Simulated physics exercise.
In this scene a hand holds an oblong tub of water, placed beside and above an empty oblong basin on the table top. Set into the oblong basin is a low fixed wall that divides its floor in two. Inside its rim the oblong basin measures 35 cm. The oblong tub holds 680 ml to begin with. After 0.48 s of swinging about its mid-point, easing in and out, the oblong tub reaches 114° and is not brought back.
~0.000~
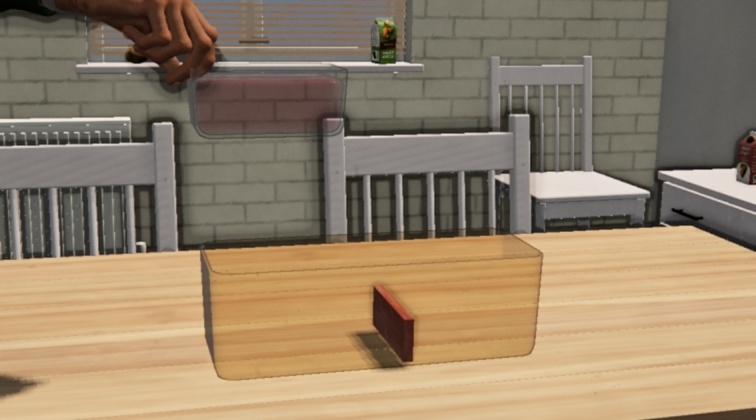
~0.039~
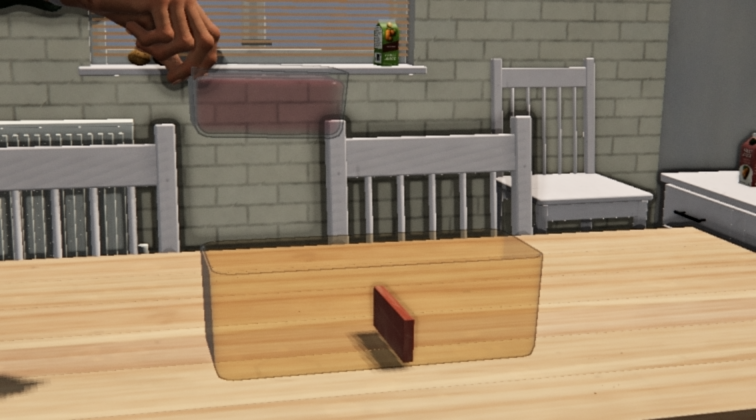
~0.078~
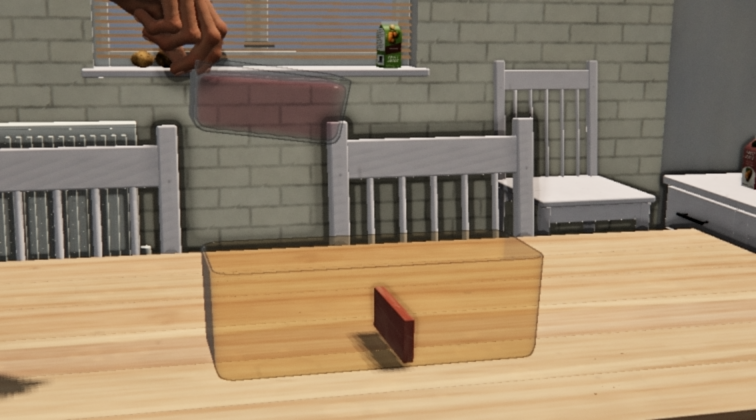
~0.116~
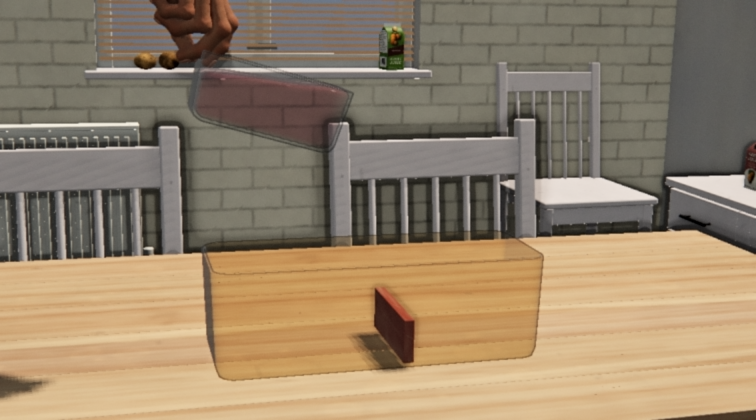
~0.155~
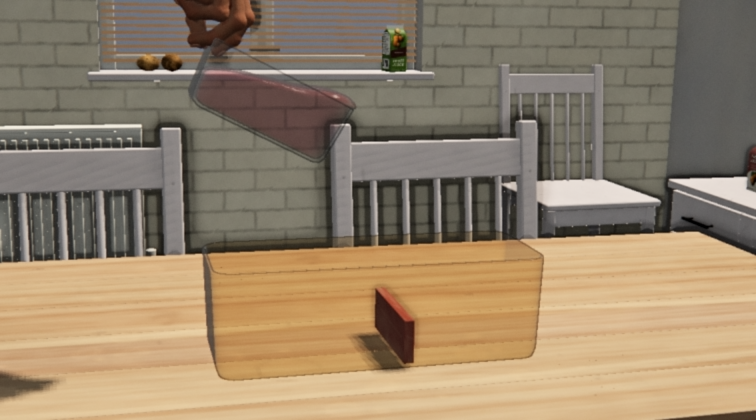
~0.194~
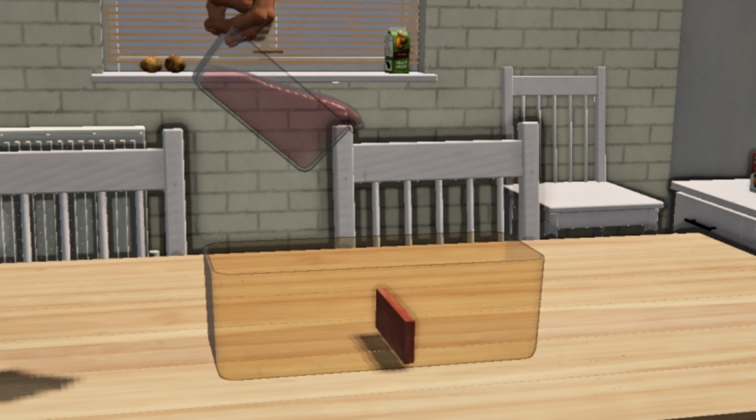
In a kitchen, a hand held a clear tub of pinkish liquid above a see-through basin with a small red wall on a wooden table, then steadily tilted the tub down to the right.
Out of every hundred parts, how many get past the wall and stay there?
About 28 out of 100.
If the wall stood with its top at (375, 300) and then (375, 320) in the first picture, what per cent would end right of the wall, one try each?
In turn about 50 and 50 per cent.
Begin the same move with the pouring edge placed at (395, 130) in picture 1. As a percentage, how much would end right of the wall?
It would then come to around 65 percent.
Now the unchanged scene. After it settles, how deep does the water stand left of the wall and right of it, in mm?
Final levels - left approx 18 mm, right approx 10 mm.
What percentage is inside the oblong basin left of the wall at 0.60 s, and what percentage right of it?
Around 60 on the left and around 26 on the right.
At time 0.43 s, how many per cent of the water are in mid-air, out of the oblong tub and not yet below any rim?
Roughly 42 percent.
After 0.43 s the tilt is 111° and 9 per cent is still to pour, 29 is left of the wall and 20 right of it.
After 0.60 s the tilt is 114° and 1 per cent is still to pour, 61 is left of the wall and 26 right of it.
After 0.78 s the tilt is 114° and 0 per cent is still to pour, 61 is left of the wall and 27 right of it.
After 0.98 s the tilt is 114° and 0 per cent is still to pour, 64 is left of the wall and 28 right of it.
In the end 64 per cent lies left of the wall, 28 right of it and 9 outside.
